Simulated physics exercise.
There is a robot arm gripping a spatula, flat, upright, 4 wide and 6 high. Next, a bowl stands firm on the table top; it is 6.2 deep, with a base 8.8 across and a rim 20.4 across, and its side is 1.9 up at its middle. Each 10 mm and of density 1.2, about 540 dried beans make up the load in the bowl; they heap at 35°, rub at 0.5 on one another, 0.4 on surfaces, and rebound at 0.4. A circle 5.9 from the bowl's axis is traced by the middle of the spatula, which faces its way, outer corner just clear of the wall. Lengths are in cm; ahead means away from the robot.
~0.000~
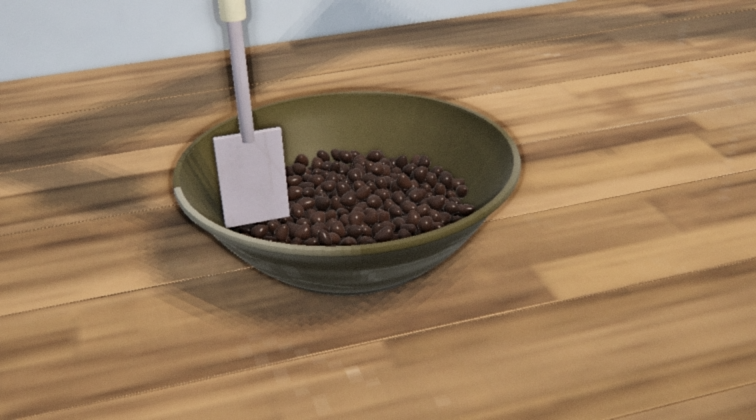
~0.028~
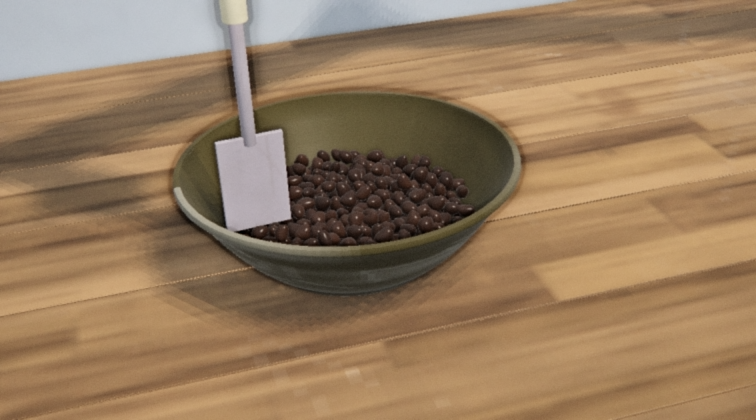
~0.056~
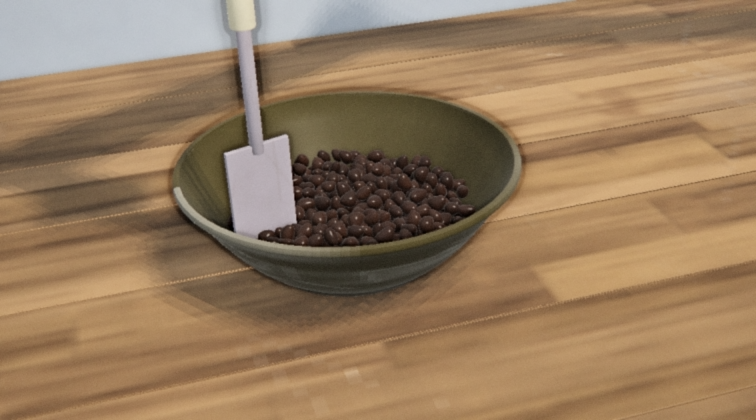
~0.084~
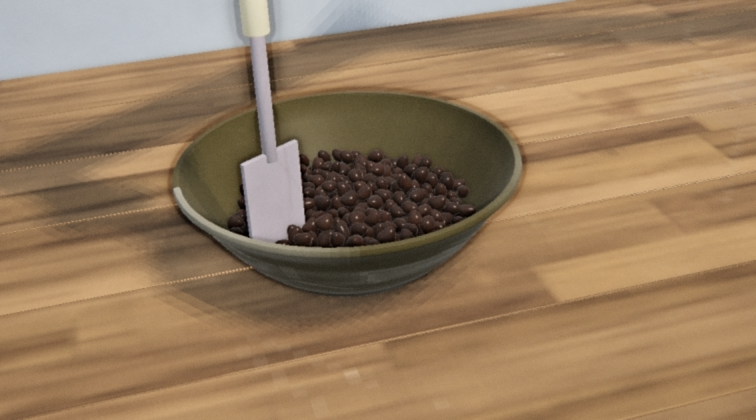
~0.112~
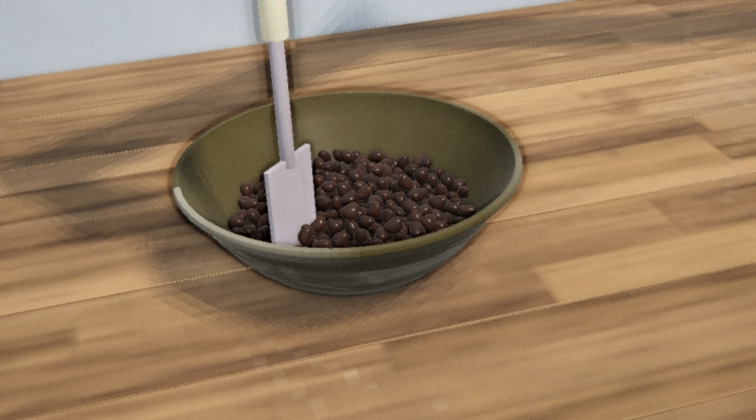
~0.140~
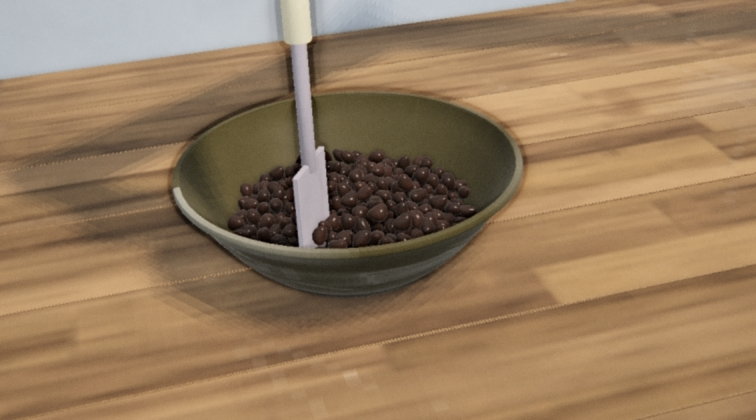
A pale spatula with a cream handle starts at the left side of a green bowl of dark brown beans on a wooden surface. It sweeps toward the viewer and rightward along the near-left side, its blade turning gradually until nearly edge-on, while the heap of beans shifts only slightly.
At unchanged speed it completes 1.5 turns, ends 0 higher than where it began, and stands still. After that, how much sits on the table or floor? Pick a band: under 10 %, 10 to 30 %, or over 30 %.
Under 10 %.
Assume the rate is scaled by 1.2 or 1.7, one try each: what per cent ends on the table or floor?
Around 10 percent on the first try and 20 percent on the second.
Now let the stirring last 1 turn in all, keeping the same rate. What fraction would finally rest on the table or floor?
I'd expect around 5 per cent.
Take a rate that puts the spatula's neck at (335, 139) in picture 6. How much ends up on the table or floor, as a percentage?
I'd say near 15 per cent.
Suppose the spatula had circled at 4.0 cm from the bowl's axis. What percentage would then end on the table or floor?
Some 0 percent would.
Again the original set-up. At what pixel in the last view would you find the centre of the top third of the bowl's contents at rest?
Centre, approx.: (385, 181).
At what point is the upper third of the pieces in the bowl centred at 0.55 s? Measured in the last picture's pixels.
Around (342, 161).
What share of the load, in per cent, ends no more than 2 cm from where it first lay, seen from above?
Roughly 45 percent of the load.
By 0.55 s, 246° round, highest piece 8 above the table; 532 in the bowl, 2 on the table or floor, 5 in flight or on the tool.
By 0.95 s, 76° round, highest piece 8 above the table; 515 in the bowl, 24 on the table or floor.
By 1.35 s, 180° round, highest piece 6 above the table; 511 in the bowl, 28 on the table or floor.
By 2.05 s, 180° round, highest piece 6 above the table; 511 in the bowl, 28 on the table or floor.
Final count, 511 in the bowl, 28 on the table or floor. That is 5 % on the table or floor.
